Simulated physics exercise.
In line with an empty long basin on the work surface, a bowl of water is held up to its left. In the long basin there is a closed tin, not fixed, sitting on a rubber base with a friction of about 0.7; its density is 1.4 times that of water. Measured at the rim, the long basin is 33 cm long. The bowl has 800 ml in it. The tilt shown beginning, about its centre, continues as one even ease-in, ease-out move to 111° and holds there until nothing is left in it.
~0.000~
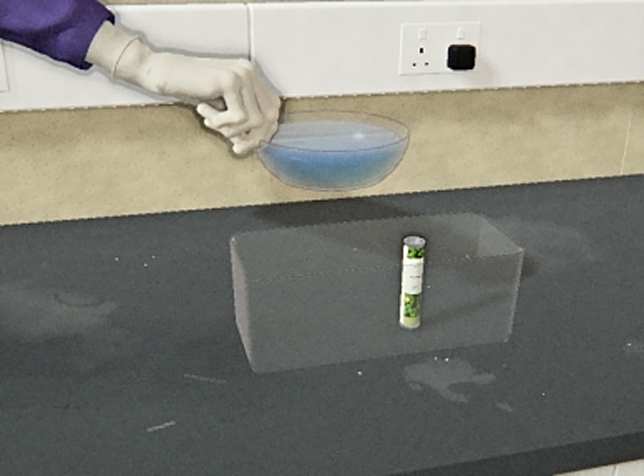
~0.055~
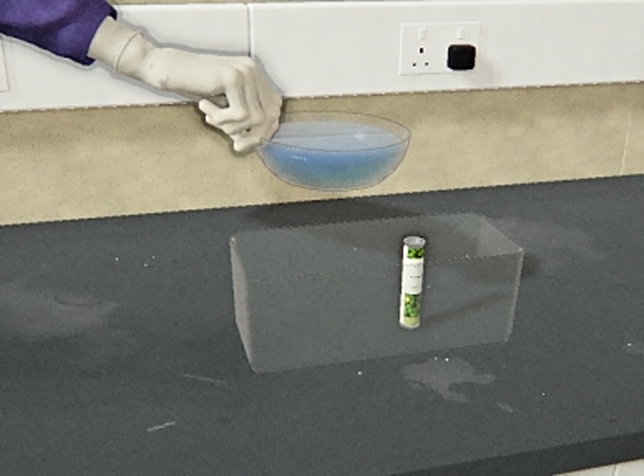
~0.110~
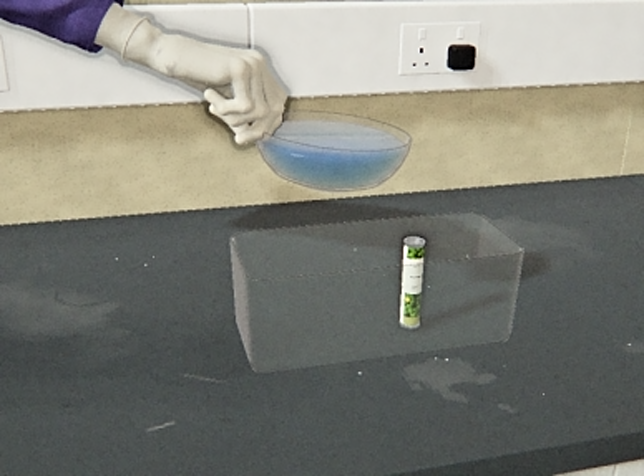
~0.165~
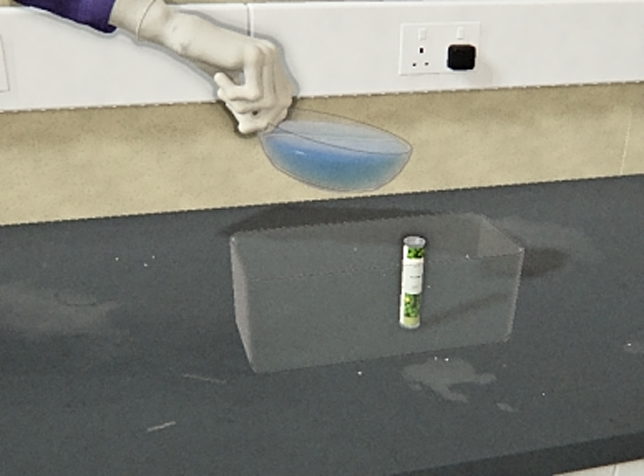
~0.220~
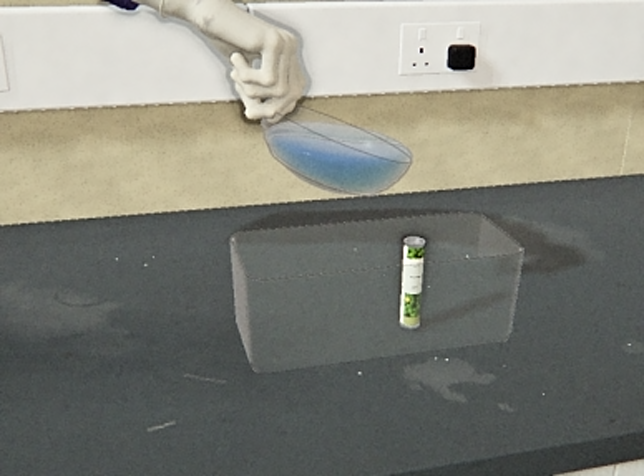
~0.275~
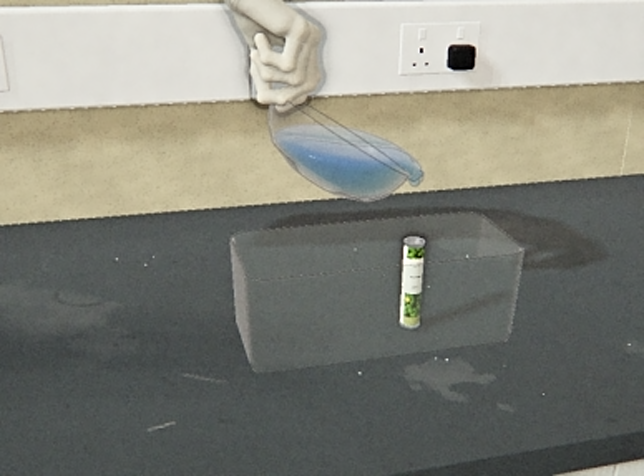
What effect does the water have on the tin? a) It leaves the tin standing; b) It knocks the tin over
The answer is a.
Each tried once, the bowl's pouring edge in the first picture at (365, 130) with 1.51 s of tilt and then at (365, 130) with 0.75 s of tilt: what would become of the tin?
Trial 1 - tin stays standing; trial 2 - tin tips.
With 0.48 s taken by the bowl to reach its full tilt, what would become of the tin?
Result: Tin upright.
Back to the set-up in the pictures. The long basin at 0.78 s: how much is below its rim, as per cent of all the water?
Roughly 86 per cent.
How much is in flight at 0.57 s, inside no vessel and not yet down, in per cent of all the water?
I'd say close to 12 per cent.
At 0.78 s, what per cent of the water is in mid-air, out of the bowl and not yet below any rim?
10 per cent or so.
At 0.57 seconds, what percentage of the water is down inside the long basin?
About 80%.
By 0.57 s the tilt is 96° and 3 per cent is still to pour; the tin stands where it began.
By 0.78 s the tilt is 111° and 0 per cent is still to pour; the tin stands where it began.
By 1.01 s the tilt is 111° and 0 per cent is still to pour; the tin stands where it began.
By 1.25 s the tilt is 111° and 0 per cent is still to pour; the tin stands where it began.
At rest the tin stands where it began.
